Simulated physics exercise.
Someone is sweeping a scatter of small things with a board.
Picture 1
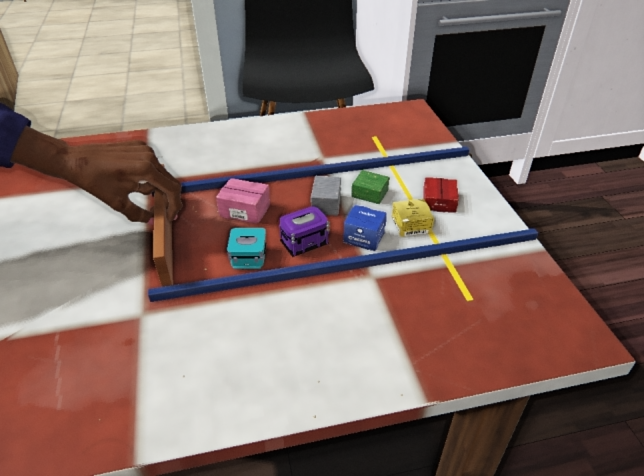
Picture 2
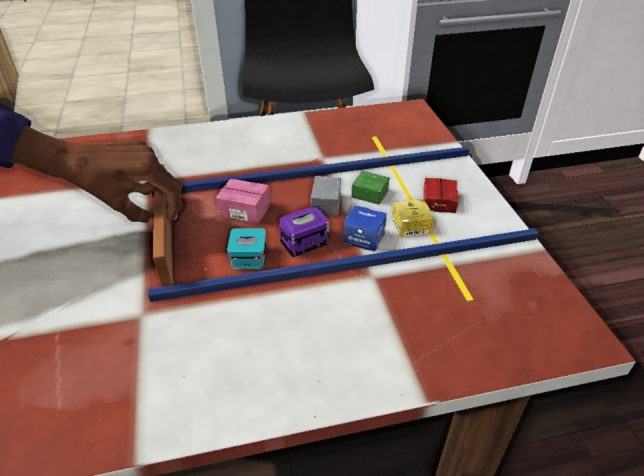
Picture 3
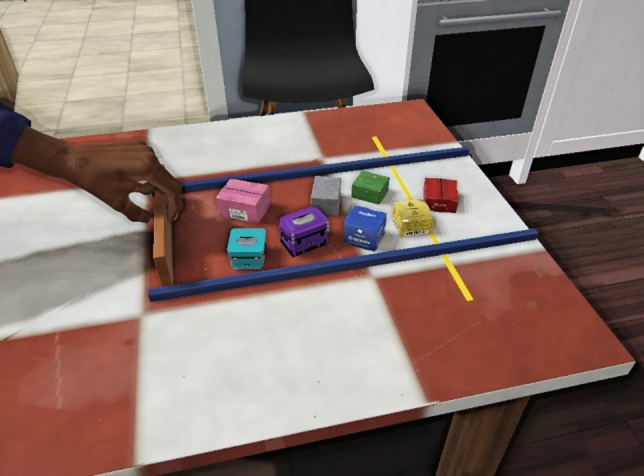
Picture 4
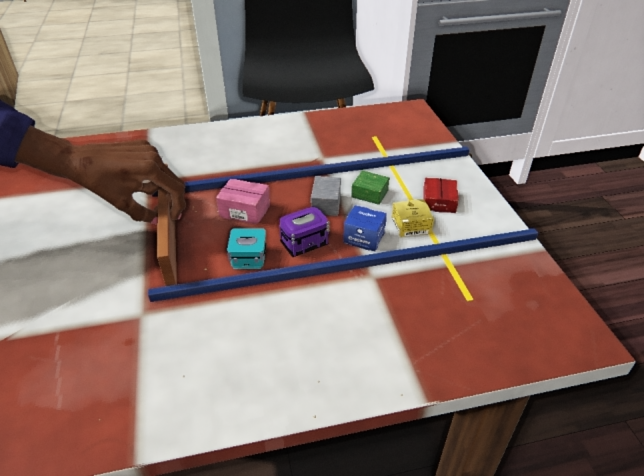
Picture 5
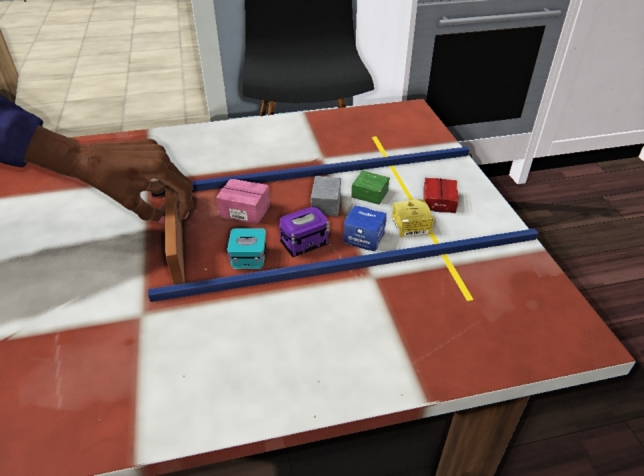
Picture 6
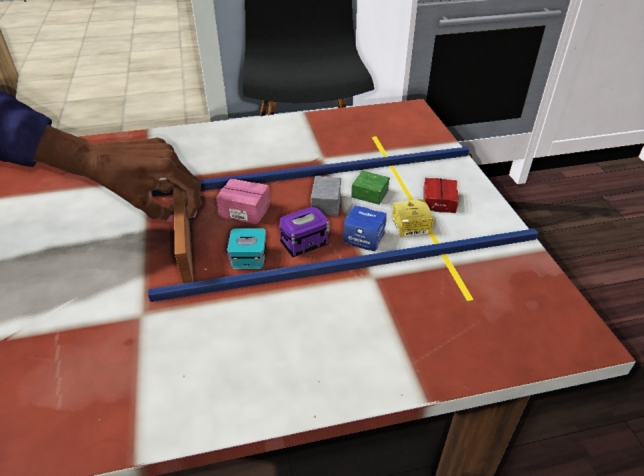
At the start, a hand holds a small brown board upright at the left end of a lane between two blue rails, with colourful little boxes scattered ahead, near and across a yellow line. The hand stays nearly still, then slides the board slightly right, while the boxes do not visibly move.
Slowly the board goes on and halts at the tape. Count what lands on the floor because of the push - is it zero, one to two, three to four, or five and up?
Drops: Fewer than three, some.
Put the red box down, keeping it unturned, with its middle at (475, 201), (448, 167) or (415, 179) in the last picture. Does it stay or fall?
Result for the red box, in order - not saved; not saved; not saved.
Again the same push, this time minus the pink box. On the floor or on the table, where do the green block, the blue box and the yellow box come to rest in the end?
Outcome - green block staying, blue box staying, yellow box falling.
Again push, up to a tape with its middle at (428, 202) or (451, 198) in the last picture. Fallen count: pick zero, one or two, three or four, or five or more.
In order: Either three or four, then more than four.
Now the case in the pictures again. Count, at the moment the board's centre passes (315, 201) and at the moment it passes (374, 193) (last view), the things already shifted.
By then 7, and 8.
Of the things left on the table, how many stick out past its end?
That'd be 2.
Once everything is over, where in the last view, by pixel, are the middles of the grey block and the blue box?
The grey block ends up near (457, 178), and the blue box near (512, 207).
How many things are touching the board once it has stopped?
That number would be 2.
A little later, none off yet; red box at rest near (440, 195); yellow box shifted a little near (422, 215); green block at rest near (371, 187).
When it is over, the number that fall off is one or two; down, yellow box and red box.
